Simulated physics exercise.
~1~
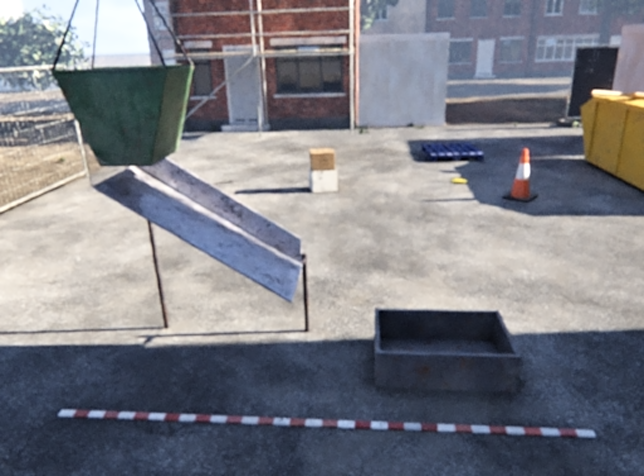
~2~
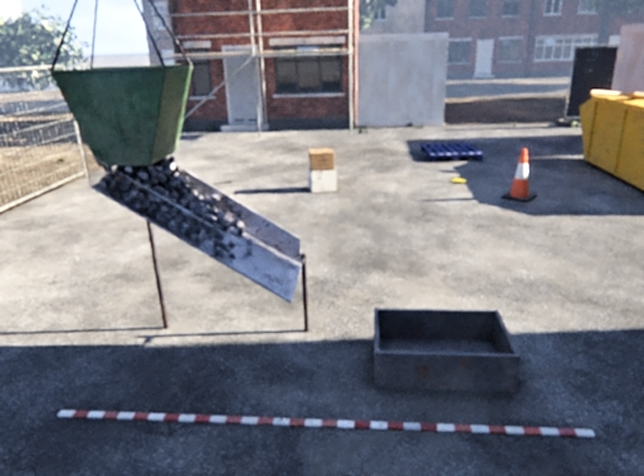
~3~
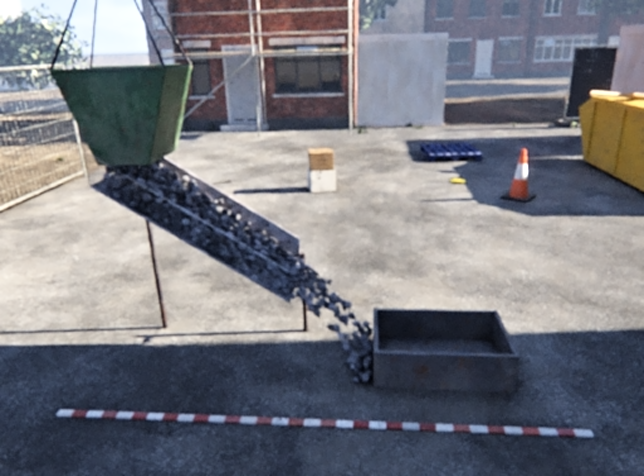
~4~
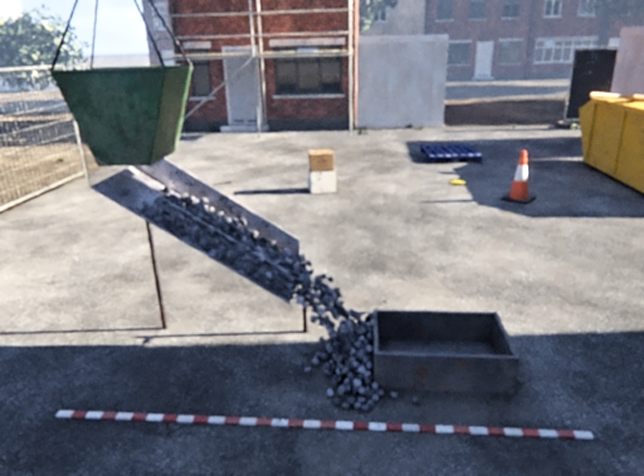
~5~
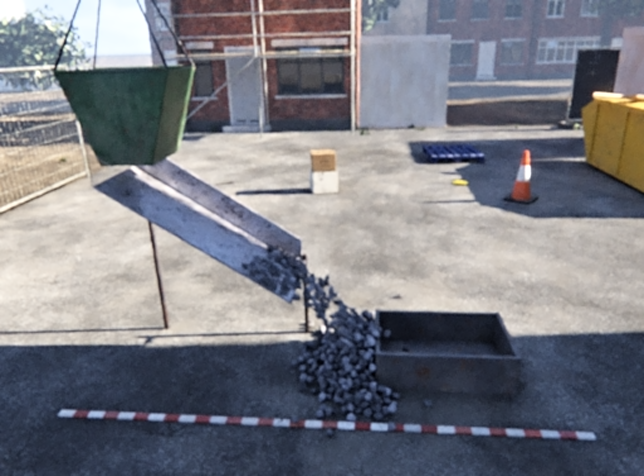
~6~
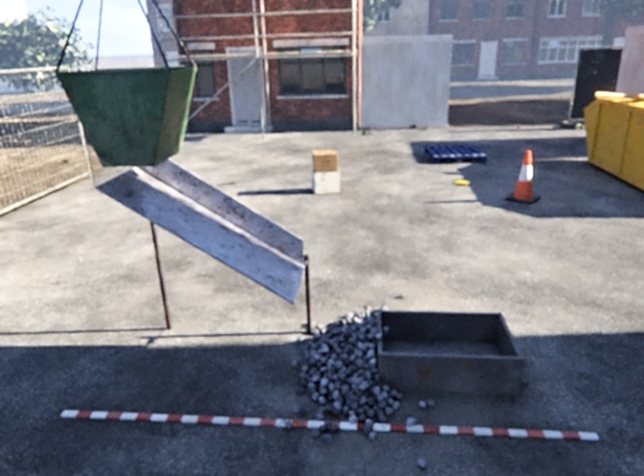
Crushed rock pouring from a suspended green skip, sliding down a steel chute and piling up left of a nearly empty bin.
